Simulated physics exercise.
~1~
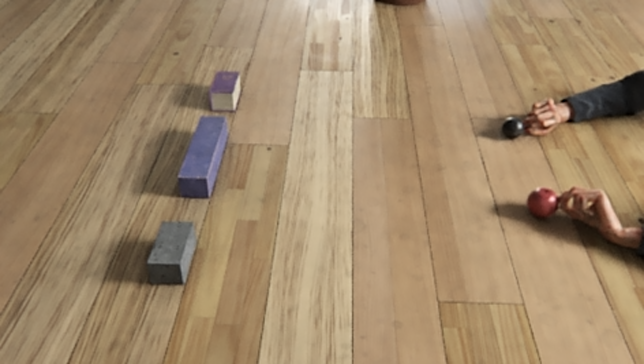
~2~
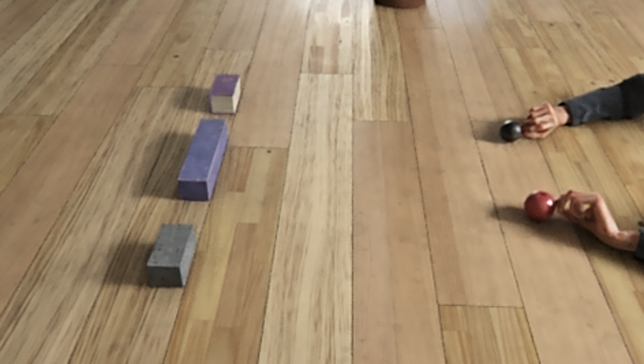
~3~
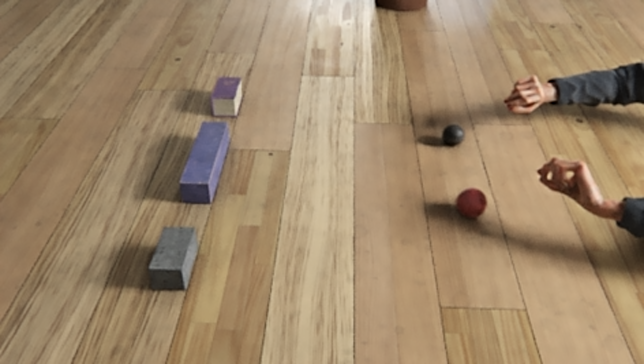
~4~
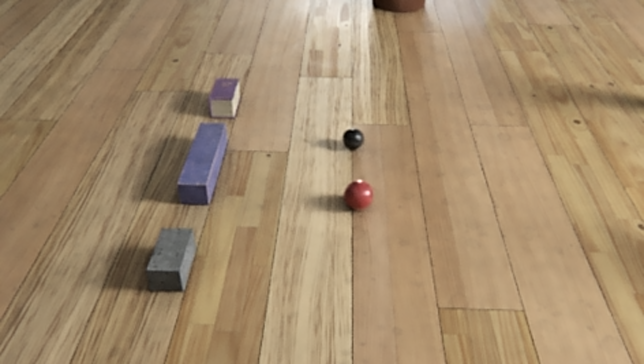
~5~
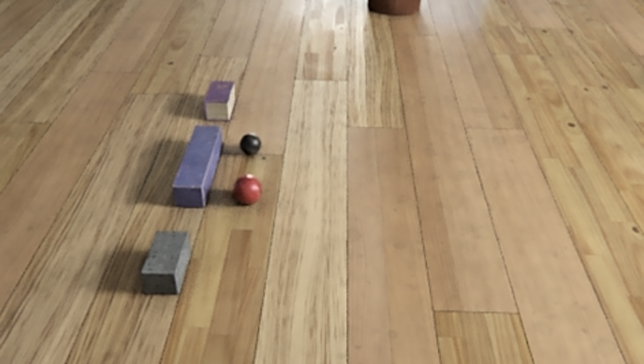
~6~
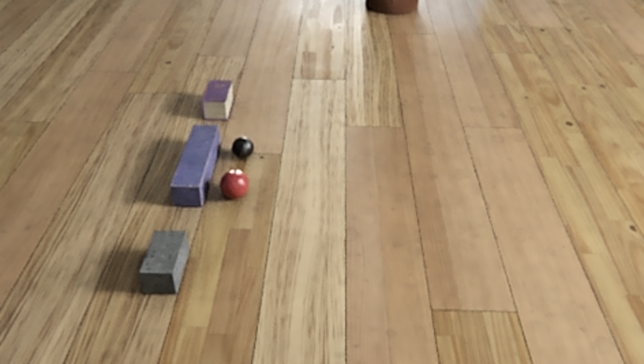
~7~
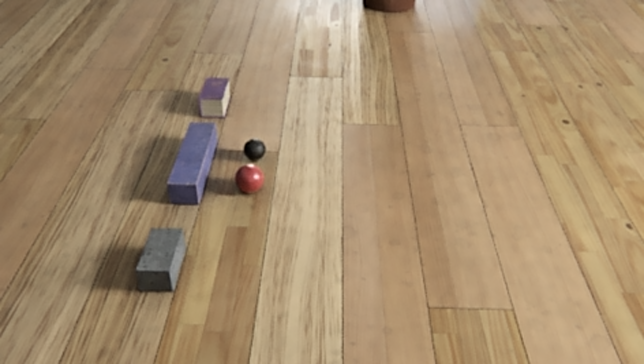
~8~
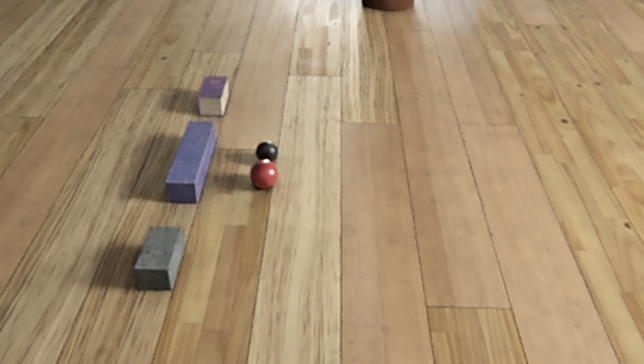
Red apple and black ball rolling left from two releasing hands across a wooden floor, hitting the blue block and bouncing back right.
